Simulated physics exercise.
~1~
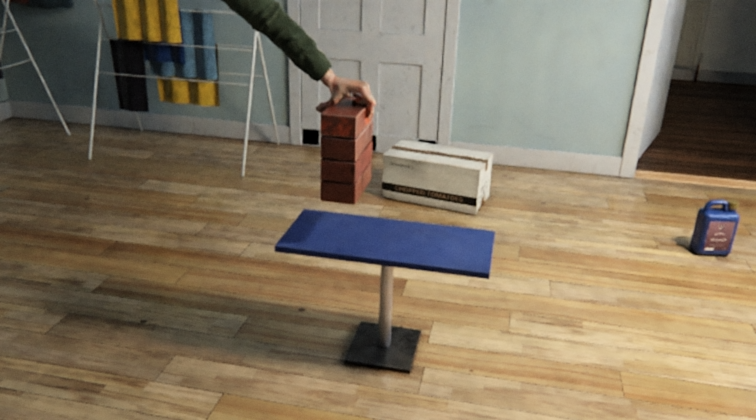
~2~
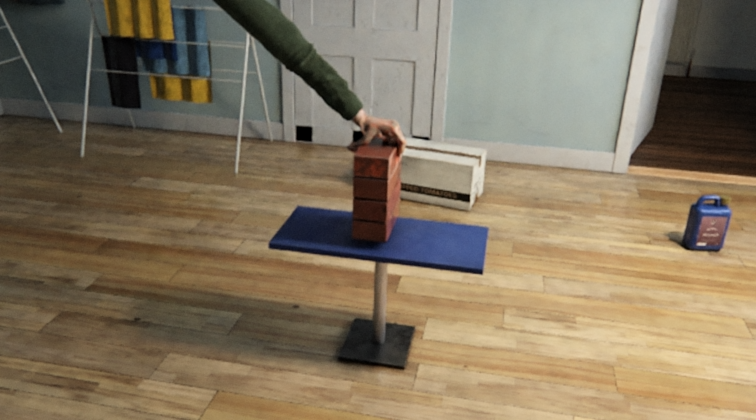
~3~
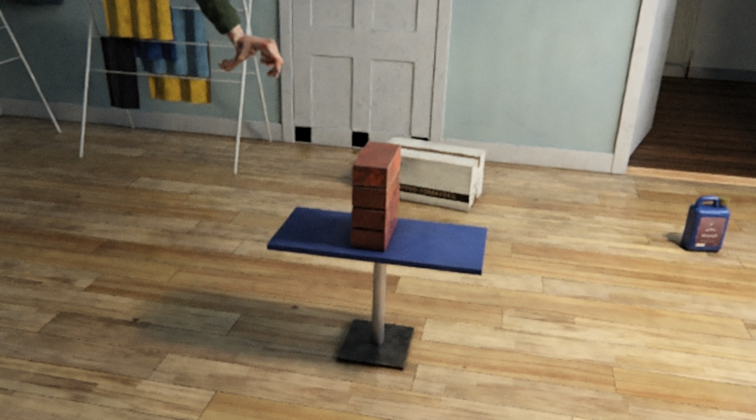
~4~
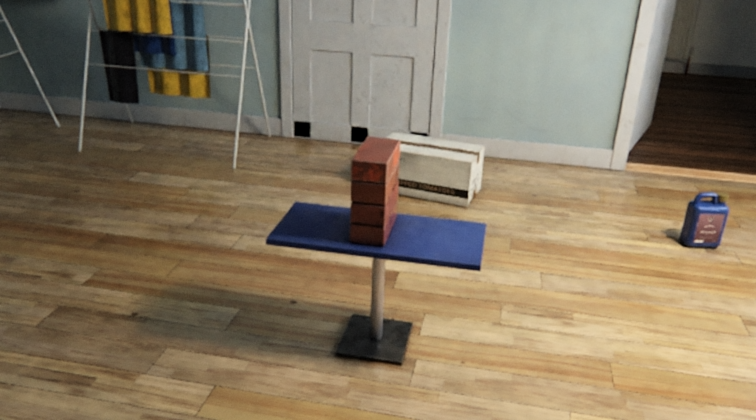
The clip shows a hand lowering a stack of red bricks onto the middle of a narrow blue-topped stand in a wood-floored room, then letting go and drawing back out of view. The stand stays upright and steady, with the bricks still resting on top.
